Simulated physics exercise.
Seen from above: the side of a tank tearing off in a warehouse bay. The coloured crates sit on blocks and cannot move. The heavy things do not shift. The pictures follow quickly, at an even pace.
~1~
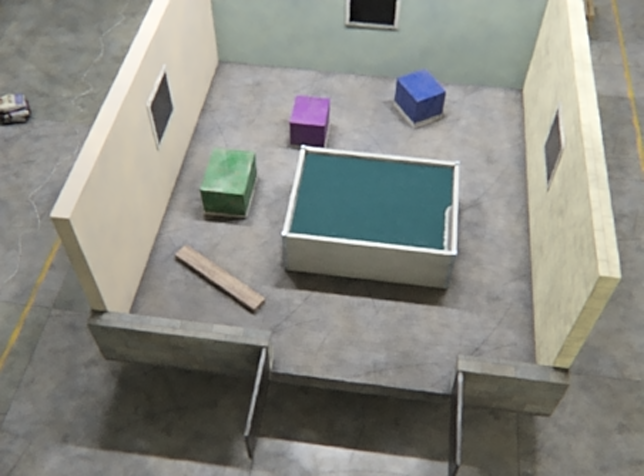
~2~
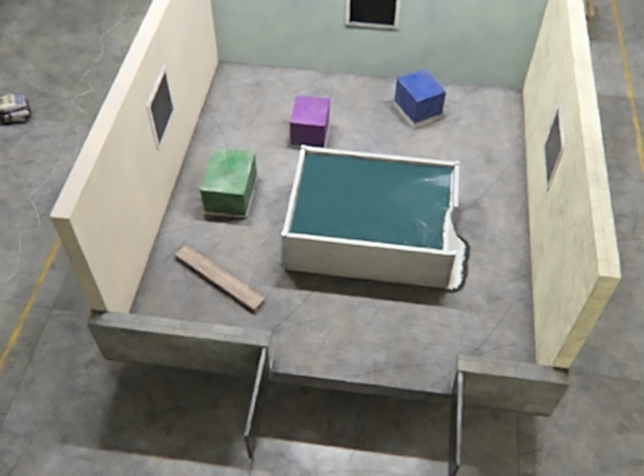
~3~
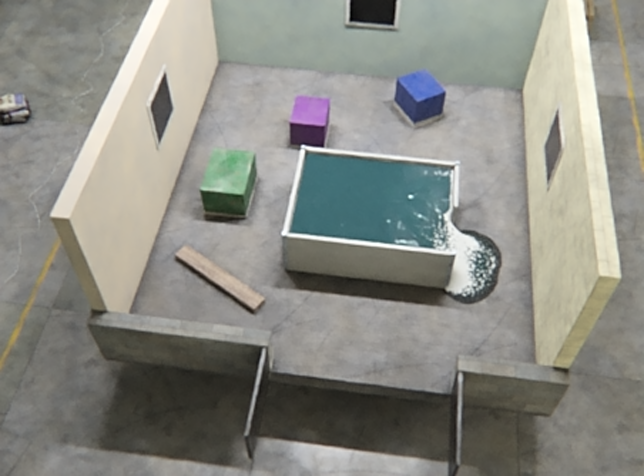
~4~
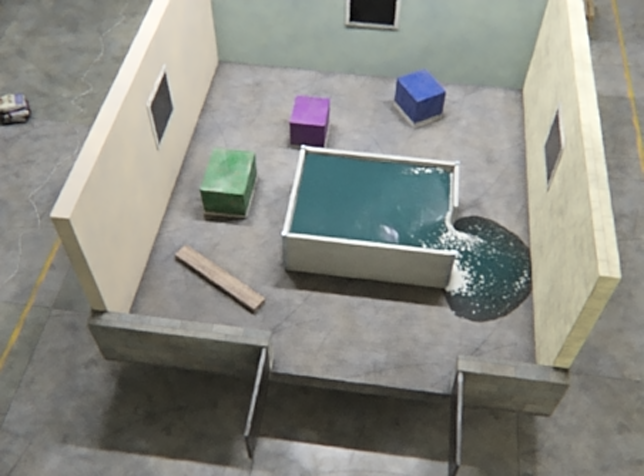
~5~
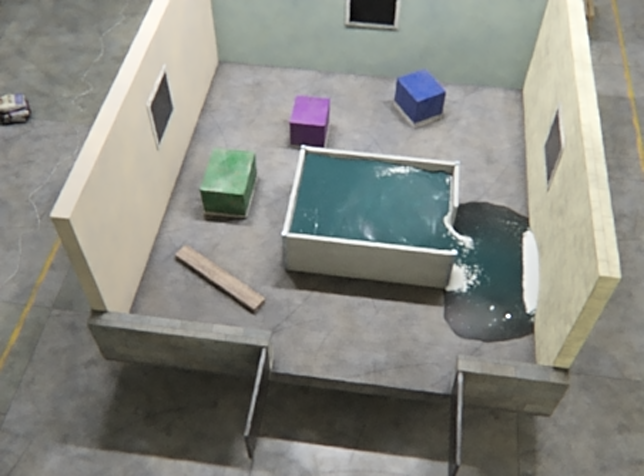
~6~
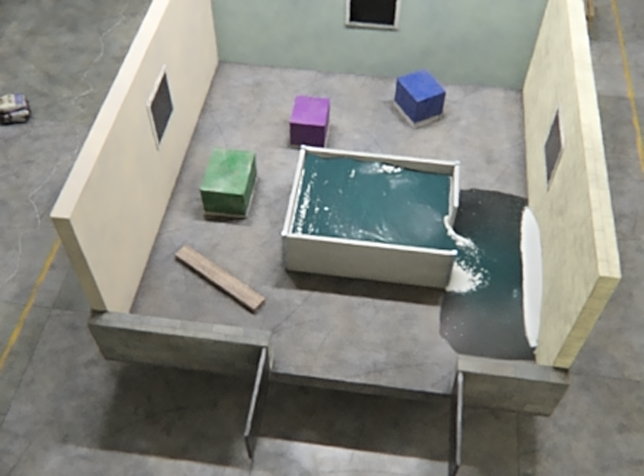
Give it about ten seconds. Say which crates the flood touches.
The purple crate is soaked; the green crate is soaked; the blue crate is soaked.
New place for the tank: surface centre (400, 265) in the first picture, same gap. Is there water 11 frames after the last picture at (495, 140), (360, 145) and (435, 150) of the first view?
As listed: Under water, free of water, wet.
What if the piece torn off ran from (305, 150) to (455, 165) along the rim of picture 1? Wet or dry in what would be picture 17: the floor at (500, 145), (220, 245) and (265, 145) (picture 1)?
One after the other: Flooded, free of water, awash.
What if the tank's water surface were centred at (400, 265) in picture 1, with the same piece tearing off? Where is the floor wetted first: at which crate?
That is the blue crate.
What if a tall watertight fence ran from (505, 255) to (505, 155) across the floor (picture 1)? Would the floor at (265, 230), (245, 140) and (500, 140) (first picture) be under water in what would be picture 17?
As listed: Dry, free of water, awash.
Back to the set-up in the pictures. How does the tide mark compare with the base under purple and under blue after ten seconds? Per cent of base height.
About 140 and 180 per cent.
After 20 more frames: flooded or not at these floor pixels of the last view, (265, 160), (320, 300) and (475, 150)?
In turn: Clear, under water, under water.
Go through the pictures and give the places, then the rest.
In the first picture, the tank at (374, 201) is whole and still.
In the second picture, the front is at (458, 240), out from the gap at (447, 253).
In the third picture, the front is at (494, 253), out from the gap at (447, 253).
In the fourth picture, water pours out at (447, 254) and has run to (531, 260).
In the fifth picture, water pours out at (447, 254) and has run to (530, 223).
In the sixth picture, the front is at (536, 353), out from the gap at (447, 254).
A moment on, water covers 15 % of the floor; the purple crate not reached, the green crate not reached, the blue crate not reached.
Next, water covers 35 % of the floor; the purple crate not reached, the green crate not reached, the blue crate water round its plinth.
Then, water covers 60 % of the floor; the purple crate water round its plinth, the green crate not reached, the blue crate water round its plinth.
Later, water covers 90 % of the floor; the purple crate water round its plinth, the green crate water round its plinth, the blue crate water round its plinth.
In the end, water covers 100 % of the floor; the purple crate was topped, the green crate was topped, the blue crate was topped.
